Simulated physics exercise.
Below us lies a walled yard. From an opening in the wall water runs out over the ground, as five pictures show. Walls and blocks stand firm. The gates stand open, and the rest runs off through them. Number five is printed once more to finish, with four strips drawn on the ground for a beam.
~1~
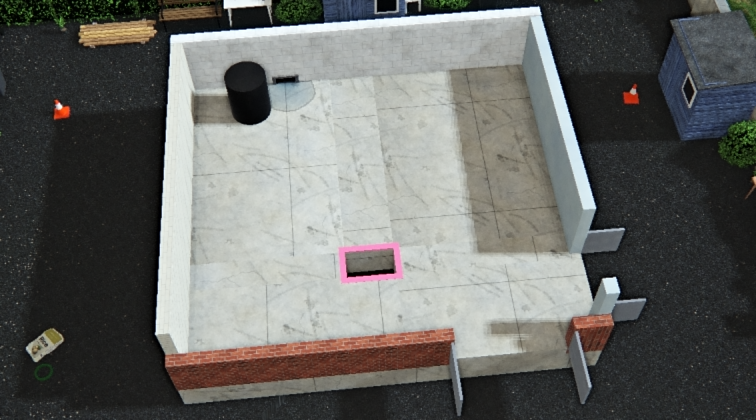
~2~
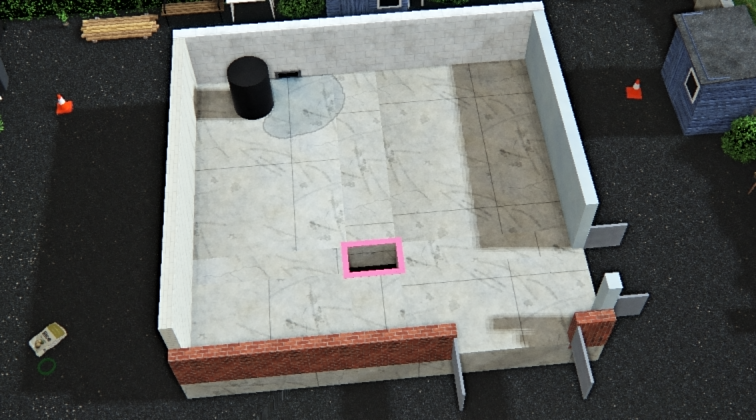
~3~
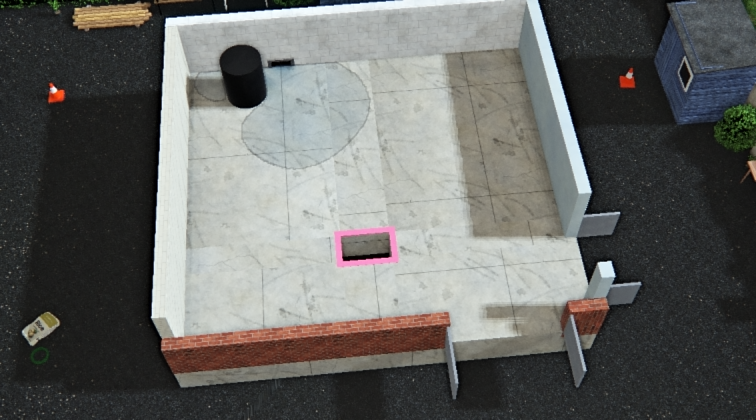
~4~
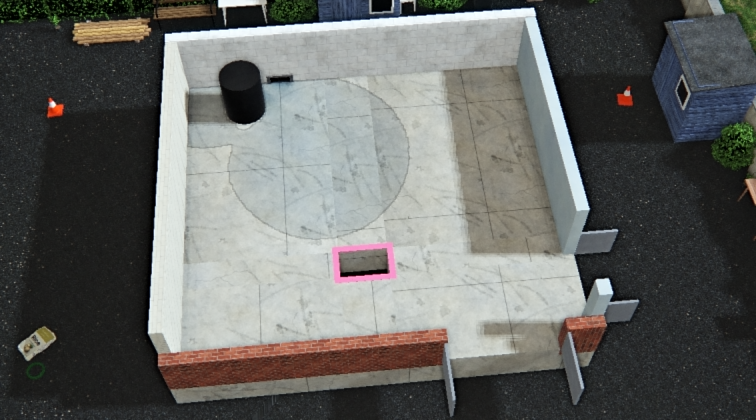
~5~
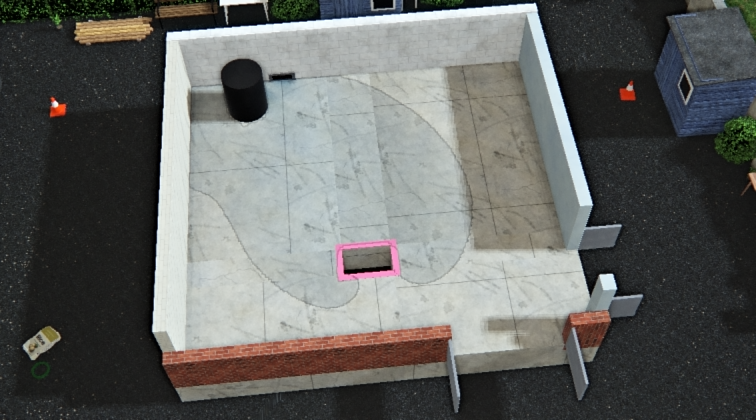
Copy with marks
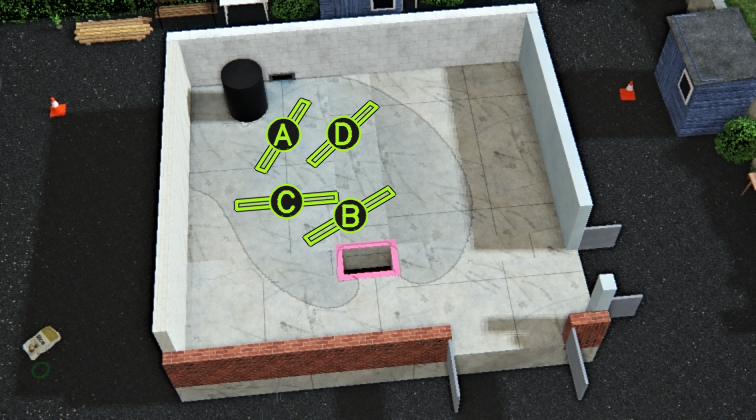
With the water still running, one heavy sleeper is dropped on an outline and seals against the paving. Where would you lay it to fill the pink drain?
Use position D.
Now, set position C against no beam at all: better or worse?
Position C is worse.
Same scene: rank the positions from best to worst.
The order is D, C, A, B.
On the marked copy, A from (261, 169) to (305, 101); B from (307, 240) to (390, 191); C from (236, 205) to (336, 197); D from (311, 162) to (373, 104).
If A is chosen, about 11 % of the stream runs into the pink drain, about 89 % out by the gates.
If B is chosen, next to none of the stream runs into the pink drain, about 97 % out by the gates.
If C is chosen, about 14 % of the stream runs into the pink drain, about 83 % out by the gates.
If D is chosen, about 20 % of the stream runs into the pink drain, about 79 % out by the gates.
